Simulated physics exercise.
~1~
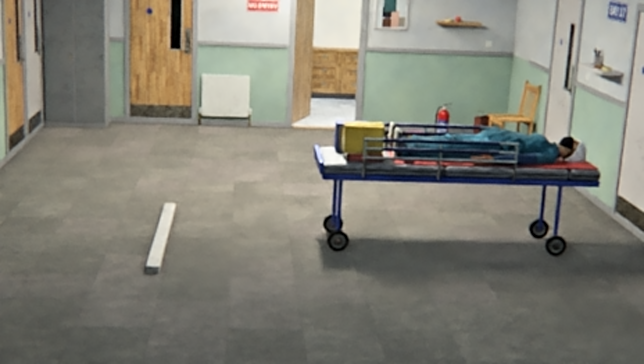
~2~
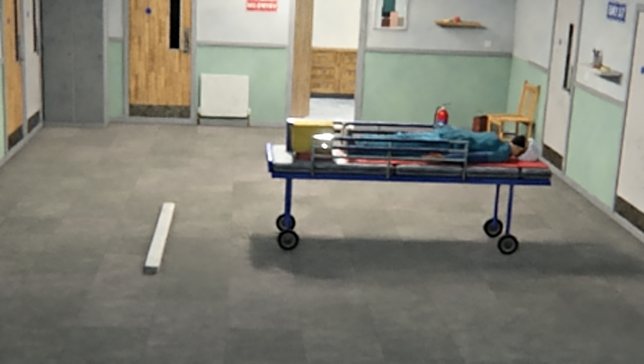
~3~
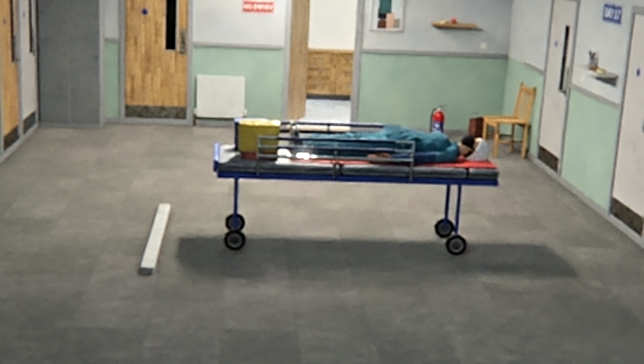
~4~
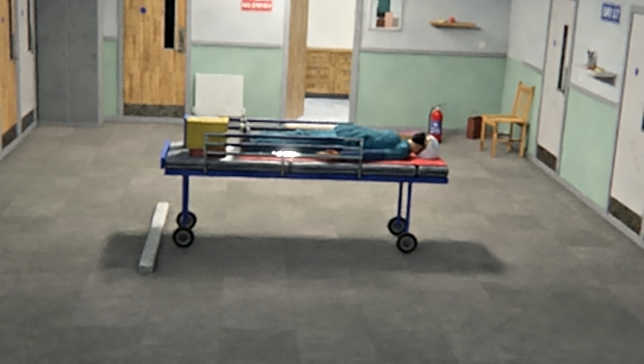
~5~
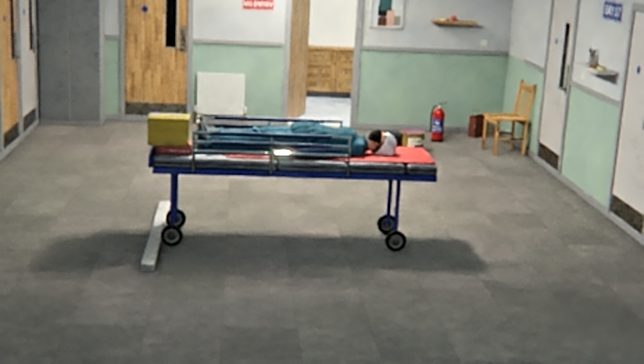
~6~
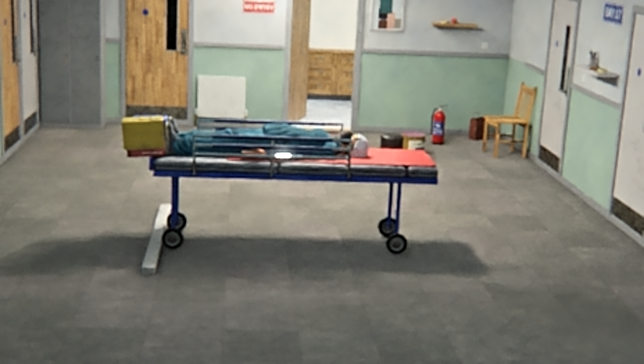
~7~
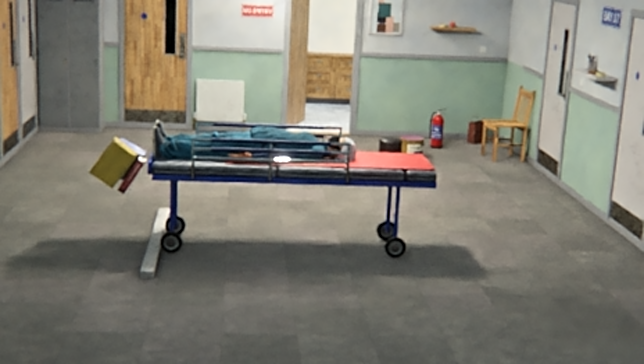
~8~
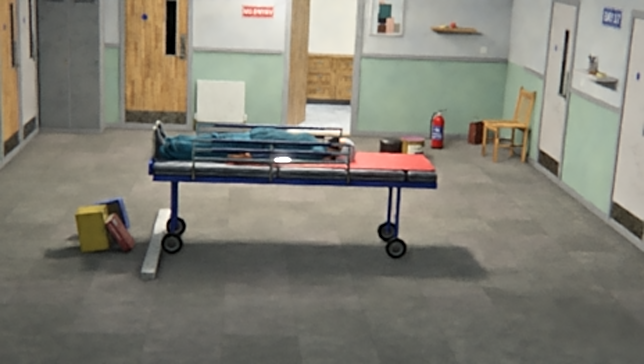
A person in teal clothing lies on a blue-framed ward trolley, head to the right, with a yellow holdall at the left end, in a grey-floored hospital room seen from the side and slightly above. Pale green walls, wooden doors, a red extinguisher and a chair stand behind. The trolley rolls left until its front wheels meet a pale sill on the floor, and it stops level. The person keeps sliding left along the red mattress, while the holdall, a red folder and a dark boxy item tip over the end. All three finish on the floor beyond the sill, and the person stays aboard.
